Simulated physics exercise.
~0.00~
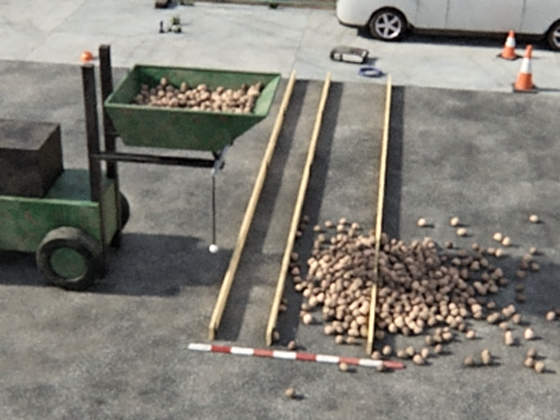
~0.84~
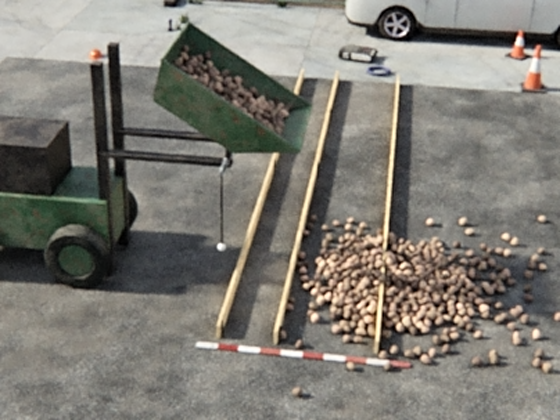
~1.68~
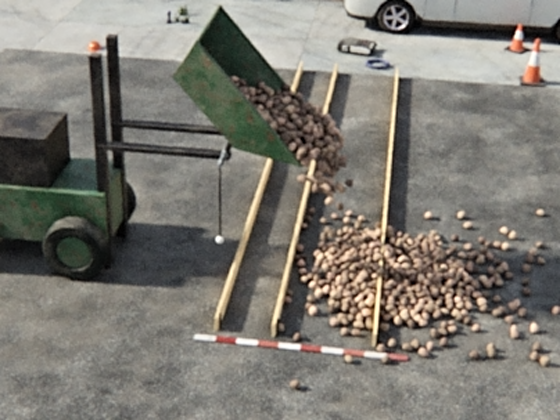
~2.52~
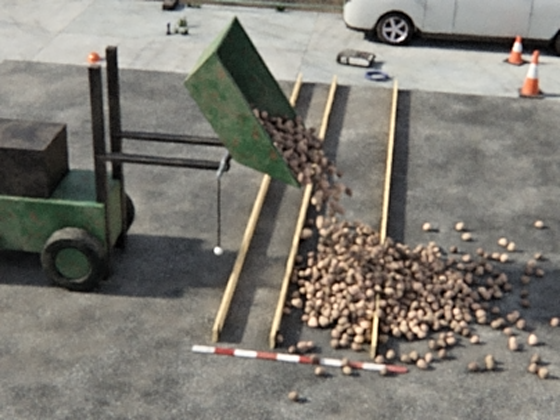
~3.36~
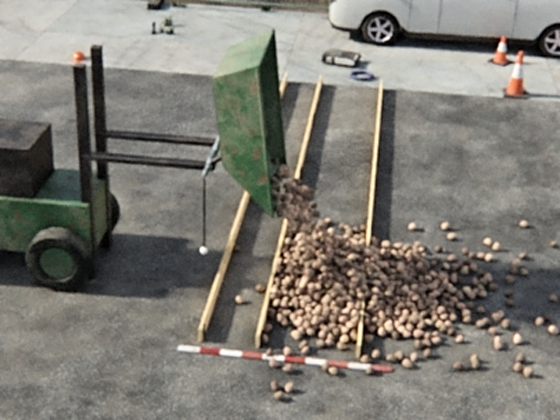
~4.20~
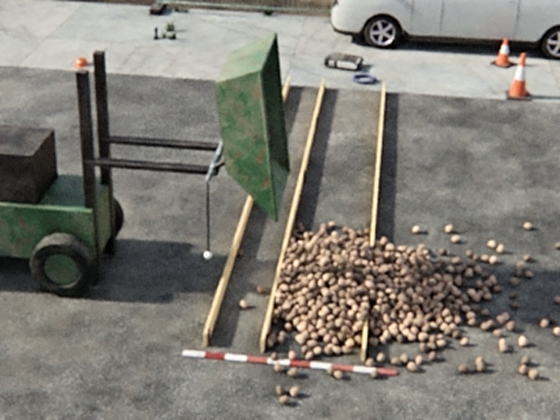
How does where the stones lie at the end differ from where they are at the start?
At the start some of the stones are up in the green skip and the rest lie in a pile on the ground. By the end they are all on the ground in one larger pile, so the stones as a whole sit lower and farther right.
